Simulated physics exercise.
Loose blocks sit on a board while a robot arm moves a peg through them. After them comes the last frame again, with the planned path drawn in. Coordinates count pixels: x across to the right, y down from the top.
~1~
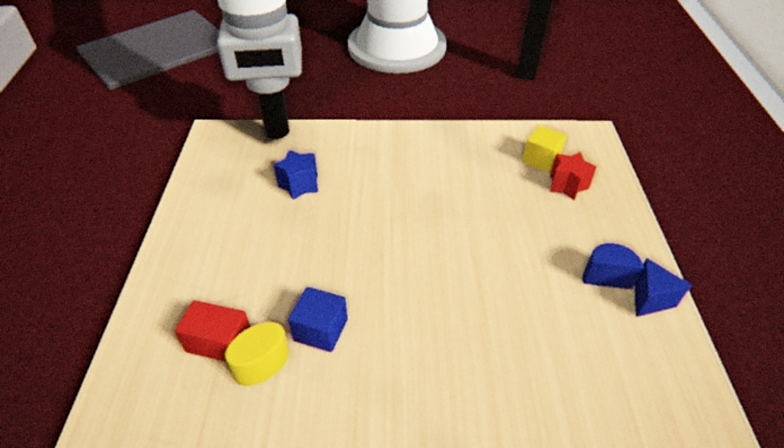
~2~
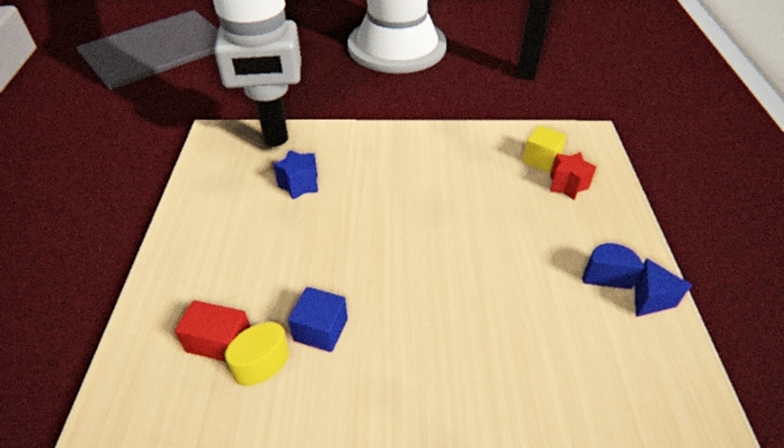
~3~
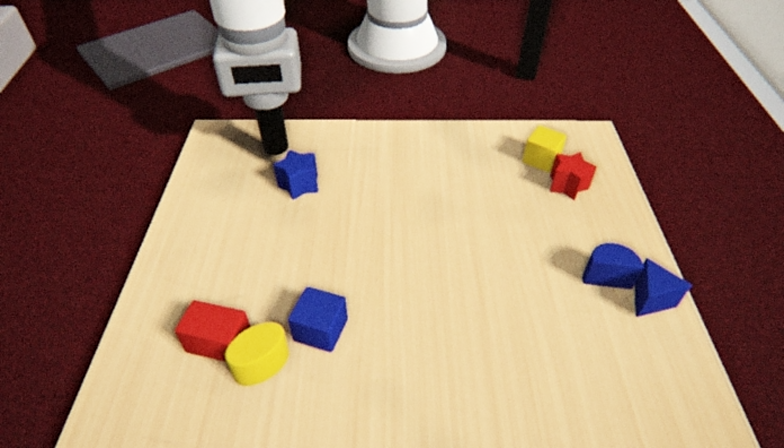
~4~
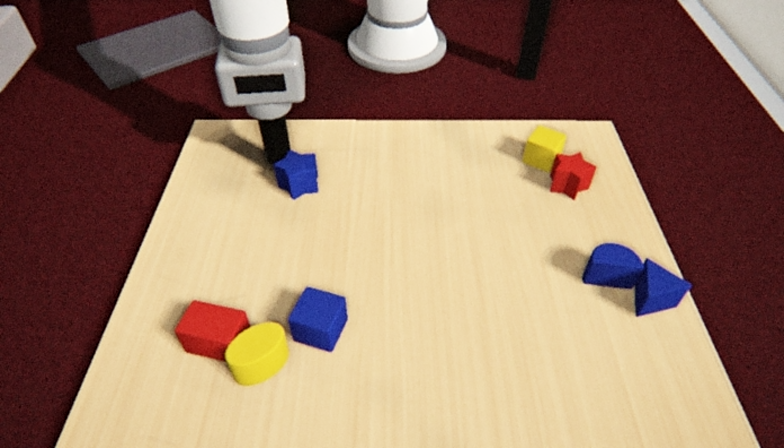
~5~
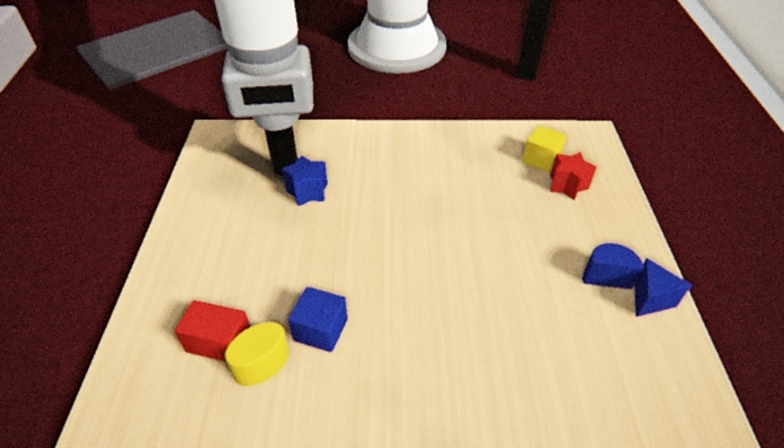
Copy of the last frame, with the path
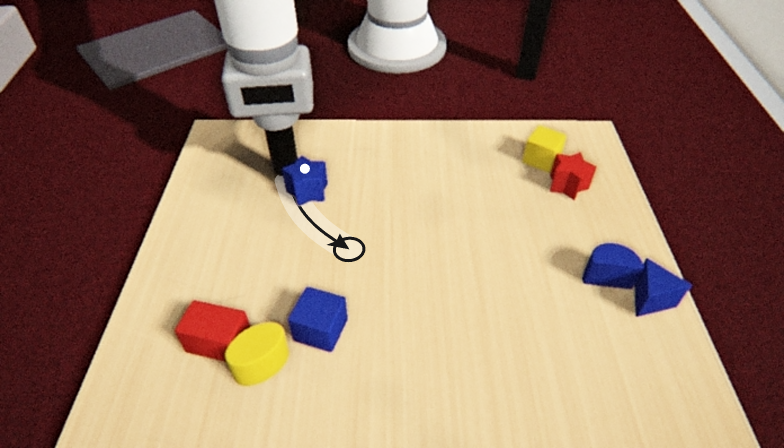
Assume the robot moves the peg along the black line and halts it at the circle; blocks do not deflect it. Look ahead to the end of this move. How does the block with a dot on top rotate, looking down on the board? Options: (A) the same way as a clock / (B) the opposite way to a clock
B: The opposite way to a clock.
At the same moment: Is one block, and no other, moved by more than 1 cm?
Yes, I think so.
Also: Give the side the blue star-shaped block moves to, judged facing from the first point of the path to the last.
Goes left.
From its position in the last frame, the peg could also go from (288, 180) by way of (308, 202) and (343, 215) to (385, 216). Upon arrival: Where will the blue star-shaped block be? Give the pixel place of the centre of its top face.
It should be at about (396, 214).
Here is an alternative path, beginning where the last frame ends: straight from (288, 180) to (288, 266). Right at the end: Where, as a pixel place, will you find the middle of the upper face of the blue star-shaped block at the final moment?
I'd guess (315, 183).
The drawn path runs from (288, 180) by way of (298, 205) and (319, 228) to (349, 249); the dot is on the blue star-shaped block.
On the path given first. One third of the way, peg at (297, 193); blue star-shaped block at (325, 185), turned 30° anticlockwise.
Two thirds of the way, peg at (317, 217); blue star-shaped block at (342, 192), turned 75° anticlockwise.
At the end, peg at (348, 238); blue star-shaped block at (346, 194), turned 95° anticlockwise.
